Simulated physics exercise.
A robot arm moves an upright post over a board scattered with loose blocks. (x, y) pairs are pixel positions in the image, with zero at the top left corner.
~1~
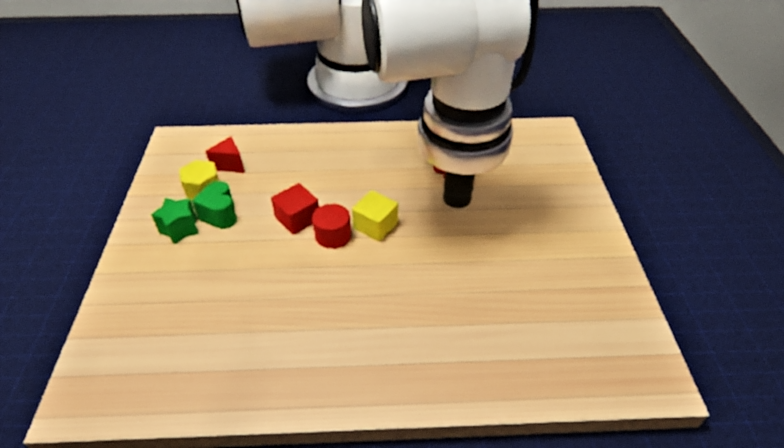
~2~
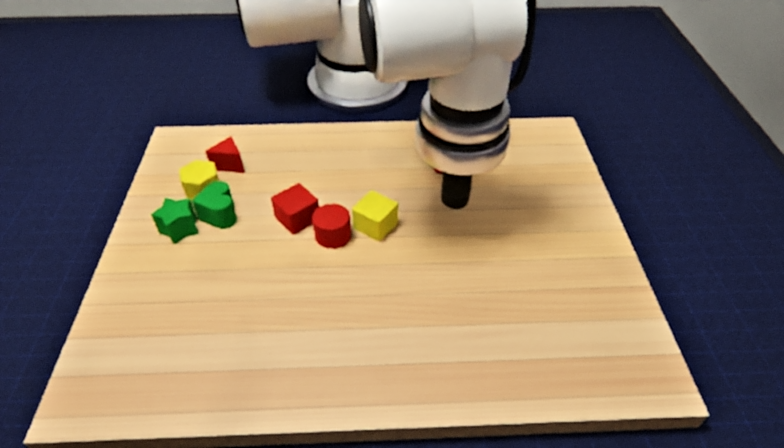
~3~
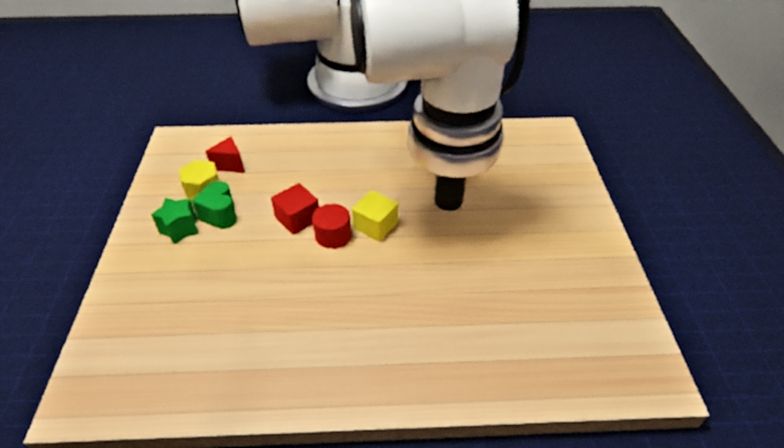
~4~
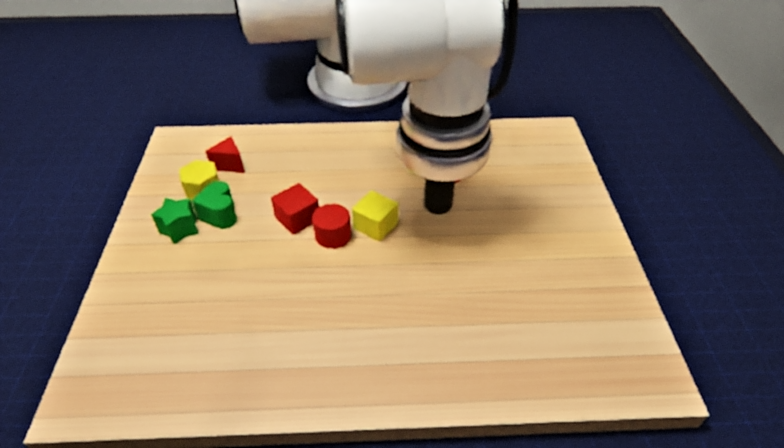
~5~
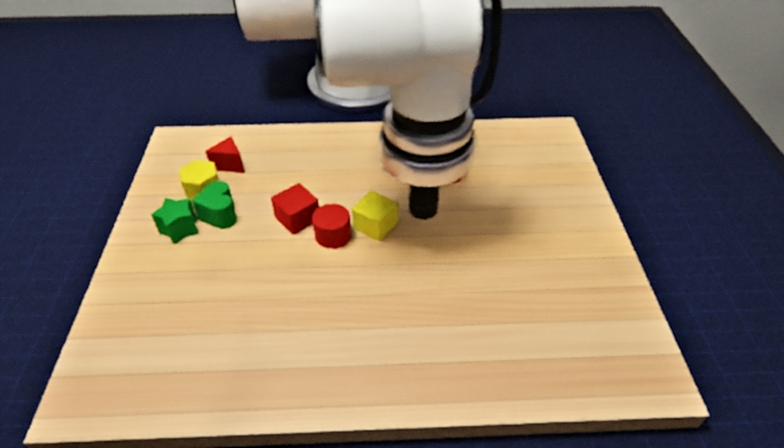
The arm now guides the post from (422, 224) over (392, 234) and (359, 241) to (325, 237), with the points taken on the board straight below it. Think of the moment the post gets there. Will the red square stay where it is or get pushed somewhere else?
Once the path is done, it is somewhere new.
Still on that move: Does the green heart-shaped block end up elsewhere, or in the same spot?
At the end, its place is the same.
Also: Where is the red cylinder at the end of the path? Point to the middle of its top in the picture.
The middle of its upper face should be somewhere near (290, 212).
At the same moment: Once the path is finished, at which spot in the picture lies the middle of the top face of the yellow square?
Final place: (344, 196).
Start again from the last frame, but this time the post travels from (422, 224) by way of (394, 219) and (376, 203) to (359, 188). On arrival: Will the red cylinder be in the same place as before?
In short: No.
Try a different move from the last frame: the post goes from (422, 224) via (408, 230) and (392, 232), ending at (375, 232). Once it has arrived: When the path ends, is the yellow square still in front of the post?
I'd say yes.
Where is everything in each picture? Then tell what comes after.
In the first frame, tip of the post (457, 200), middles of tops, green heart-shaped block (214, 195), red square (294, 198), red cylinder (331, 216), yellow square (375, 205).
In the second frame, post (455, 200), nothing pushed.
In the third frame, post (449, 202), nothing pushed.
In the fourth frame, post (438, 206), nothing pushed.
In the fifth frame, post (423, 211), green heart-shaped block (214, 195), red square (294, 198), red cylinder (331, 216), yellow square (375, 205).
On the path given first. One third of the way, post (392, 221); red cylinder (327, 216); yellow square (363, 204).
Two thirds of the way, post (358, 227); red cylinder (320, 216); yellow square (350, 199), turned 30° clockwise.
At the end, post (323, 223); green heart-shaped block unmoved; red square (276, 190), turned 20° clockwise; red cylinder (290, 212); yellow square (344, 196), turned 60° clockwise.
